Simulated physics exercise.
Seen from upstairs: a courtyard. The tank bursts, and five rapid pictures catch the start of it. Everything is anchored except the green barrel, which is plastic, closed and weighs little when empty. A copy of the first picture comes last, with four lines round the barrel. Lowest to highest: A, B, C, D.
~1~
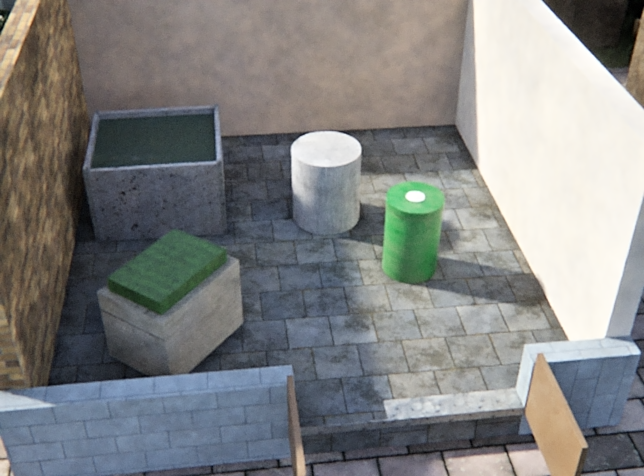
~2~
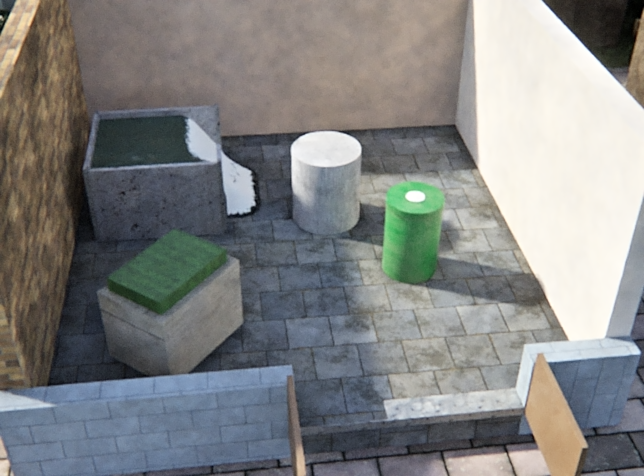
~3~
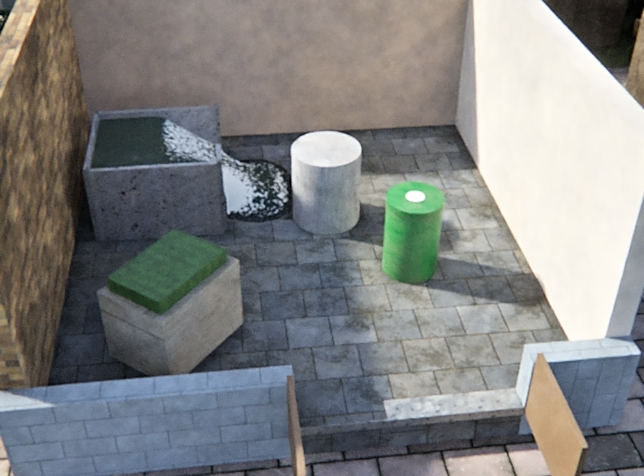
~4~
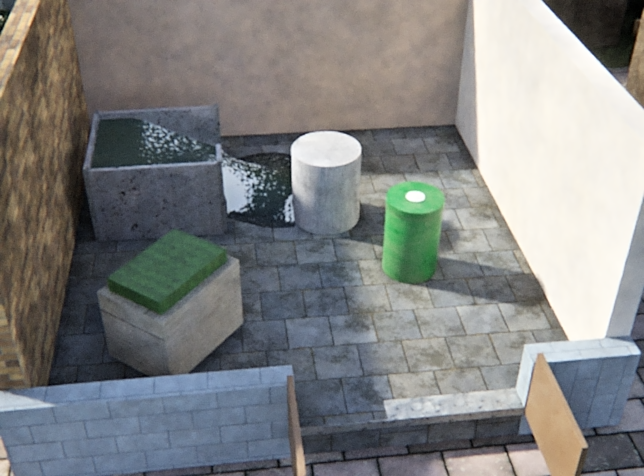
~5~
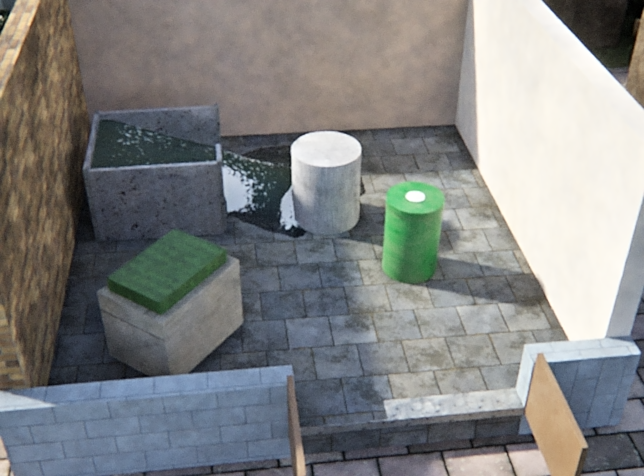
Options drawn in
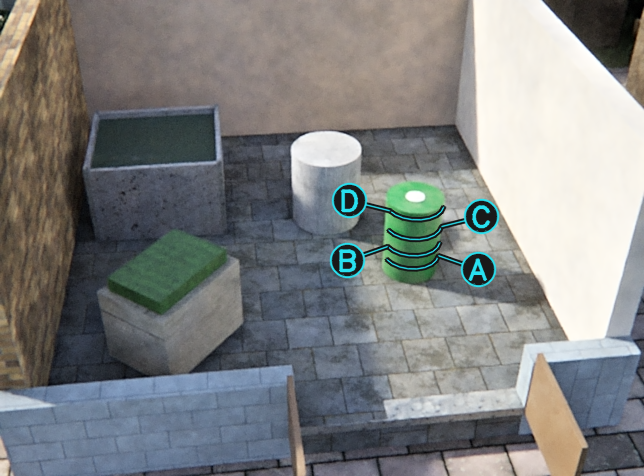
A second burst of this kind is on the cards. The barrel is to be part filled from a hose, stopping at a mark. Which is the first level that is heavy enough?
A will do.
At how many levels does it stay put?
All four.
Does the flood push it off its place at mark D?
No.
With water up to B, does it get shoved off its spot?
No.
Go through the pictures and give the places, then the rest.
In the first frame, lid of the green barrel at (415, 197); tank full, its middle at (156, 142); open gate at (410, 359).
In the second frame, 2 % of the ground wet, in view closest to the barrel at (251, 202).
In the third frame, 4 % of the ground wet, in view closest to the barrel at (263, 210).
In the fourth frame, 7 % of the ground wet, in view closest to the barrel at (263, 214).
In the fifth frame, lid of the green barrel at (415, 197); 10 % of the ground wet, in view closest to the barrel at (263, 214).
On the marked copy, A at (416, 268); B at (417, 255); C at (419, 239); D at (421, 219); from the bottom up A, B, C, D.
For mark A, it does not move.
For mark B, it does not move.
For mark C, it does not move.
For mark D, it does not move.
